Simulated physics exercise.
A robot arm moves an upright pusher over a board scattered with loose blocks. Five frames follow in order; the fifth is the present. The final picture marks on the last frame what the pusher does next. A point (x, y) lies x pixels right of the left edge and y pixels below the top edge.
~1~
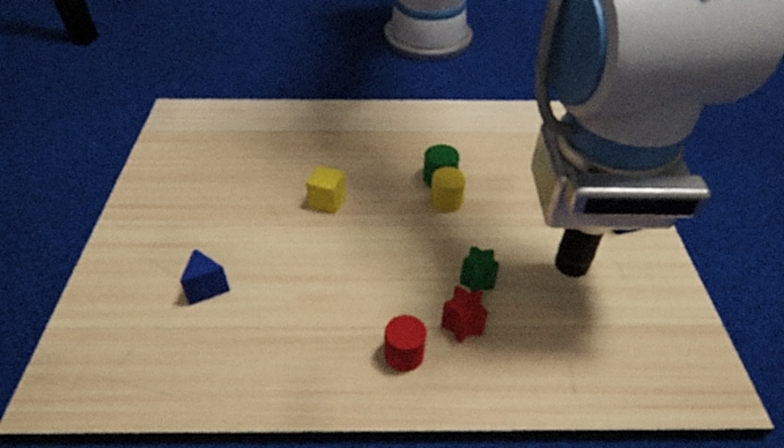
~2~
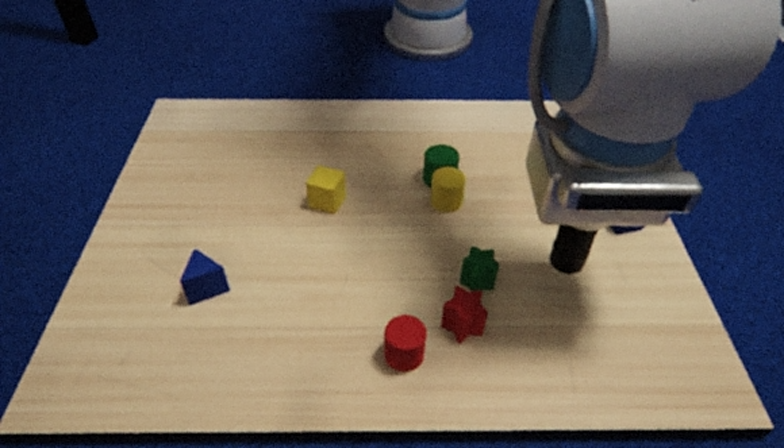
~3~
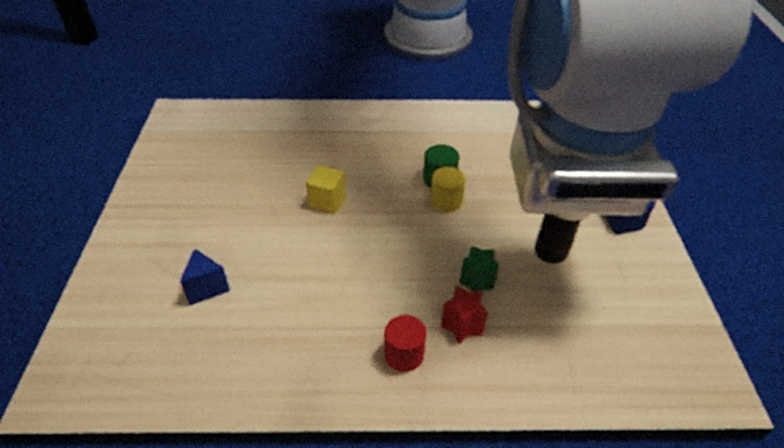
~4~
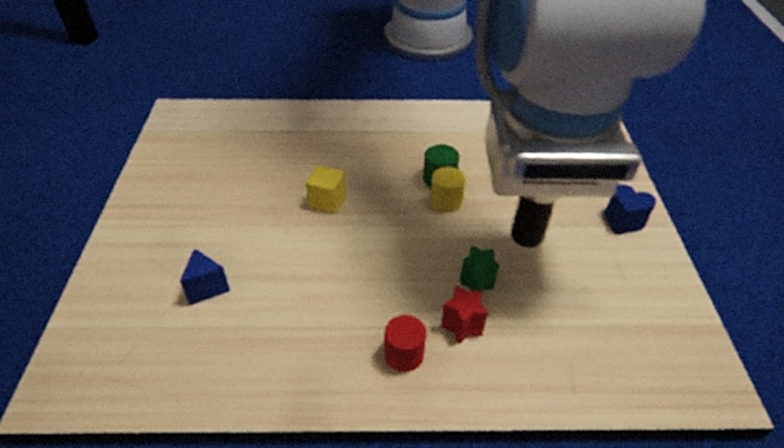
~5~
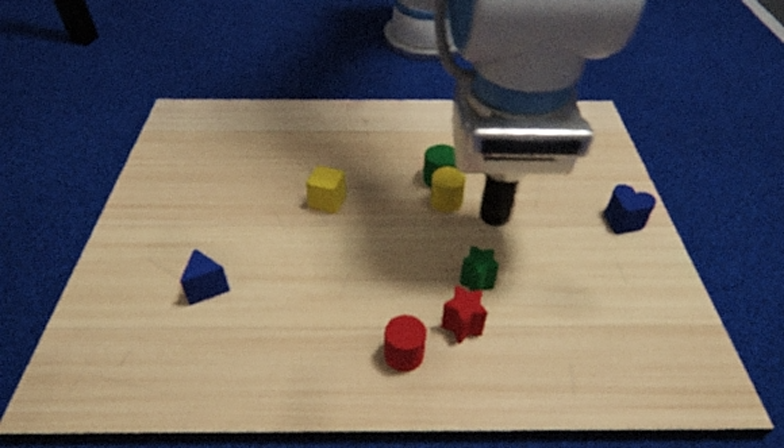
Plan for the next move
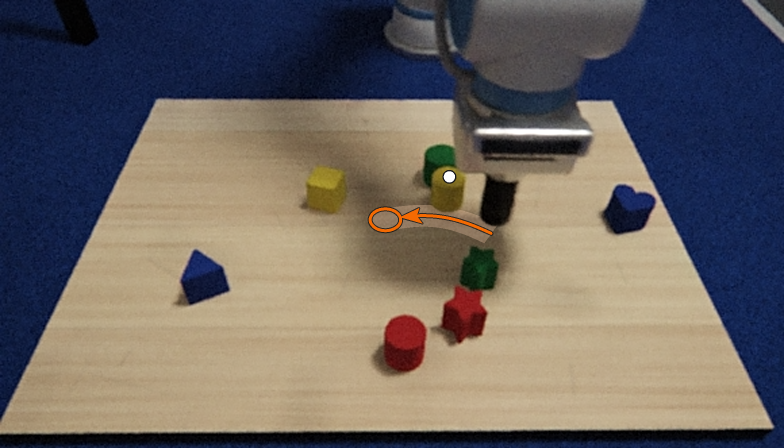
The clip opens on a robot arm holding a dark upright pusher over the right side of a wooden board scattered with red, green, yellow and blue blocks. The arm glides left and away from the viewer, uncovering a blue heart block at right, and the pusher nears the yellow cylinder while the blocks stay still.
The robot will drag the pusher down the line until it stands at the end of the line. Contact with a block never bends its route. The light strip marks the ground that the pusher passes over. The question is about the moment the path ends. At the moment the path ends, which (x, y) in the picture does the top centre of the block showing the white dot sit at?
At pixel (432, 170).
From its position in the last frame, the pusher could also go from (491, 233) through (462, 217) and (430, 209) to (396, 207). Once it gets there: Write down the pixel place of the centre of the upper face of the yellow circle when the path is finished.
Around (416, 162).
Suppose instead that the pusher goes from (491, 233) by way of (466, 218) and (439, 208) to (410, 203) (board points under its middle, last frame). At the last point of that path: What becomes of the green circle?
The green circle will not stay where it is.
Path on the board, from (491, 233) over (457, 220) and (421, 216) to (385, 220); the dot is on the yellow circle.
On the path given first. One third of the way, pusher (459, 203); yellow circle (447, 175).
Two thirds of the way, pusher (422, 198); green circle (441, 149); yellow circle (432, 170).
At the end, pusher (386, 202); green circle (441, 149); yellow circle (432, 170); green star block in place.
